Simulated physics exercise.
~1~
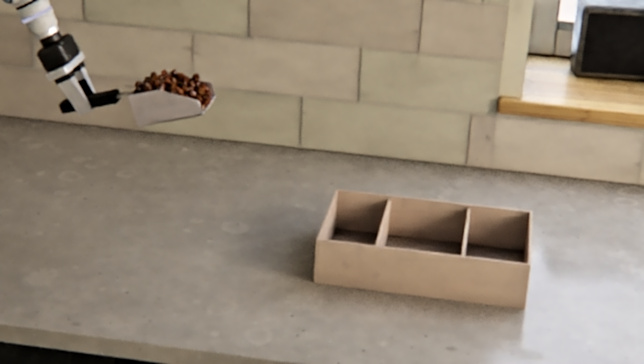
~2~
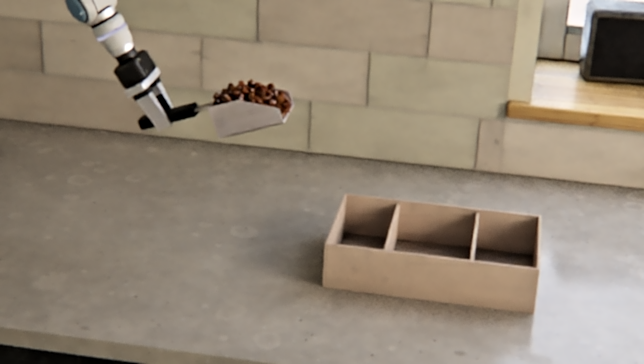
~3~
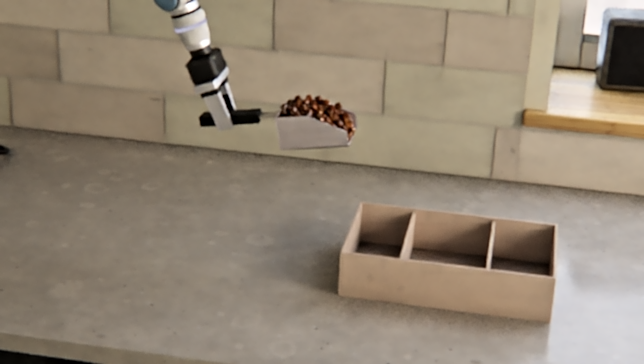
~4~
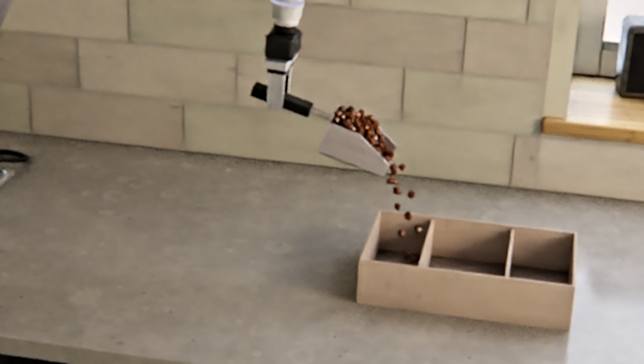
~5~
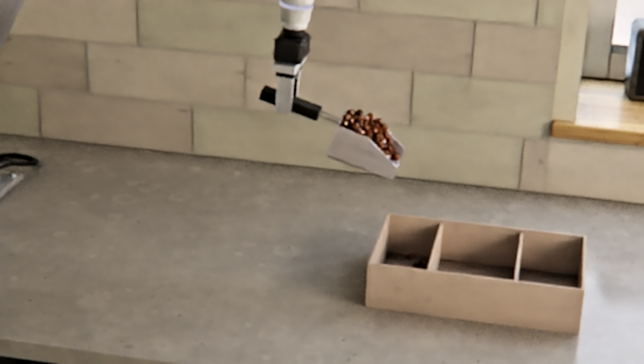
The clip opens on a robot arm at the upper left, holding a pale scoop heaped with small brown pellets above a grey countertop, near a tiled wall. Below and to the right sits an open tan box divided into three compartments. The arm carries the level scoop rightward toward the box while the view shifts slightly. Near the box, the scoop tips forward and a thin stream of pellets tumbles off its front edge into the left compartment. The stream then stops, and the scoop hangs there, still tilted and still holding most of its heap.
